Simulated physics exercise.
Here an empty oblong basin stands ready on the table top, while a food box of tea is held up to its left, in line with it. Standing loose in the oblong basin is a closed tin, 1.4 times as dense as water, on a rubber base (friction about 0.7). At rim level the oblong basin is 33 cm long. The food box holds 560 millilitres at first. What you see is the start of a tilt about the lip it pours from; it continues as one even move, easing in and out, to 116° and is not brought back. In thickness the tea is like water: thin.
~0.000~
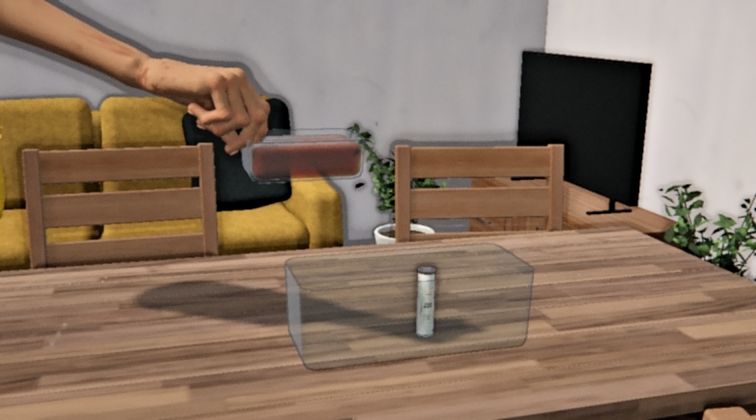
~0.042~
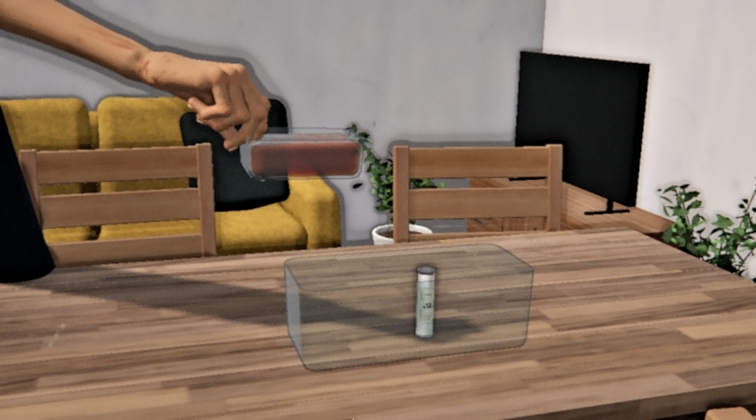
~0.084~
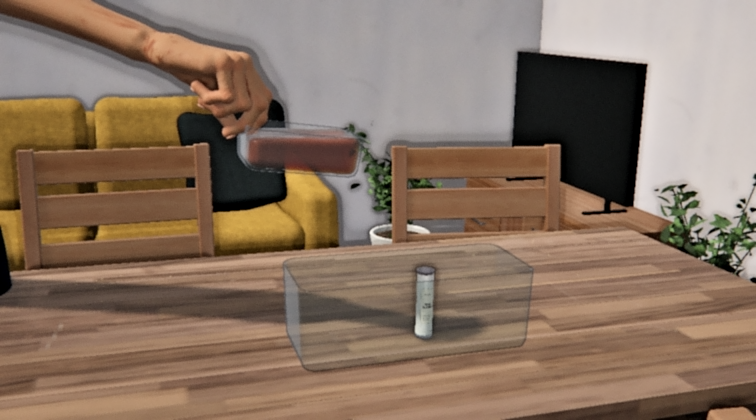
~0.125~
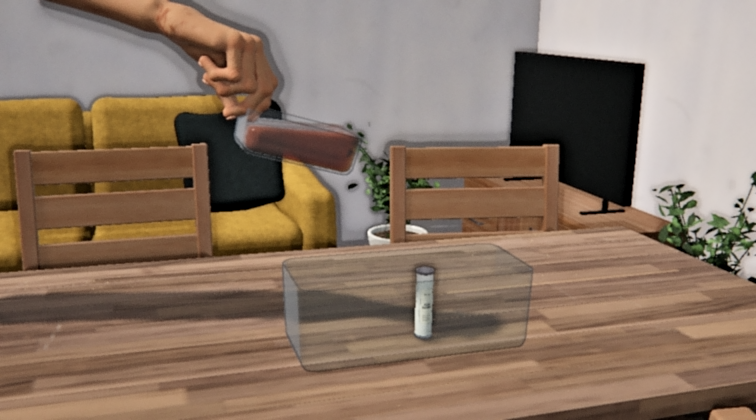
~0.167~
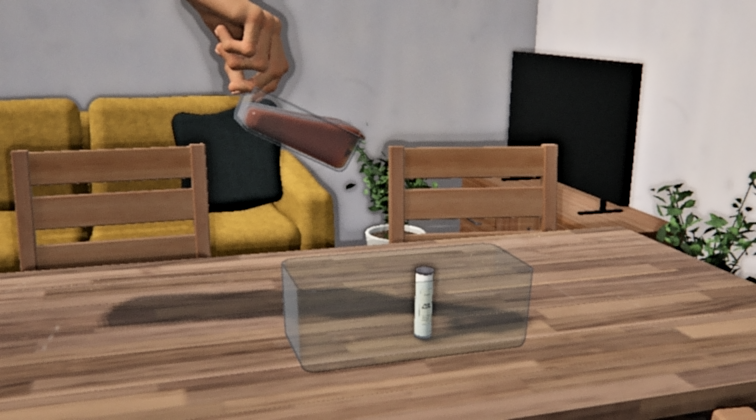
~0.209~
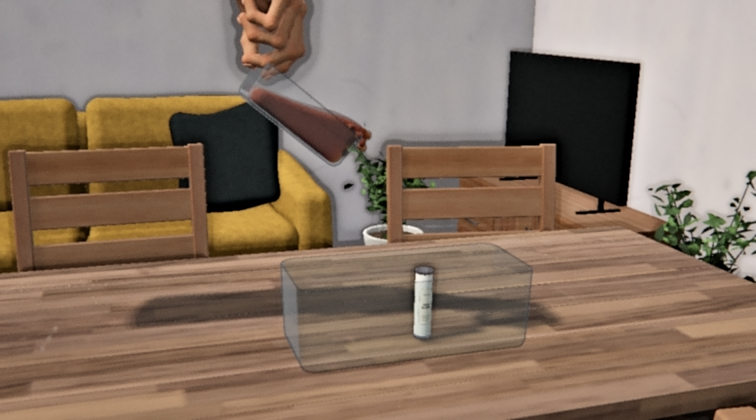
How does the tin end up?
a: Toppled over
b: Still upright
b.
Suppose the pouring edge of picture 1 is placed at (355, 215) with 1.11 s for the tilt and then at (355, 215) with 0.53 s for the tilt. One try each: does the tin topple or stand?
In the first try it comes down; in the second it comes down.
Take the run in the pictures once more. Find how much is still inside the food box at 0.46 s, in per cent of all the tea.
10 %.
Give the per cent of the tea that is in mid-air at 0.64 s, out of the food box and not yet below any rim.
Near 12 percent.
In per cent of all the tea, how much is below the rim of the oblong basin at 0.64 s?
Around 84 in a hundred.
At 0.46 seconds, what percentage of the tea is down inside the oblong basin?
At that time the basin holds about 12 per cent of the liquid.
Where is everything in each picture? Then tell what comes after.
Tilt 0°; pouring edge (356, 135); surface from (246, 143) to (353, 140); the oblong basin's rim runs from (293, 276) to (515, 257); the tin's top is at (427, 273), in the first picture.
Tilt 2°; pouring edge (355, 136); surface from (245, 141) to (352, 138), in the second picture.
Tilt 7°; pouring edge (355, 135); surface from (243, 135) to (352, 134), in the third picture.
Tilt 15°; pouring edge (354, 135); surface from (243, 123) to (352, 130); 1 per cent is over the edge, in the fourth picture.
Tilt 26°; pouring edge (353, 135); surface from (242, 107) to (342, 125); 5 per cent is over the edge, in the fifth picture.
Tilt 39°; pouring edge (351, 135); surface from (245, 86) to (332, 112); 10 per cent is over the edge, in the sixth picture.
After 0.46 s the tilt is 110° and 11 per cent is still to pour; the tin stands where it began.
After 0.64 s the tilt is 116° and 0 per cent is still to pour; the tin stands where it began.
After 0.82 s the tilt is 116° and 0 per cent is still to pour; the tin stands where it began.
After 1.03 s the tilt is 116° and 0 per cent is still to pour; the tin stands where it began.
In the end the tin stands where it began.
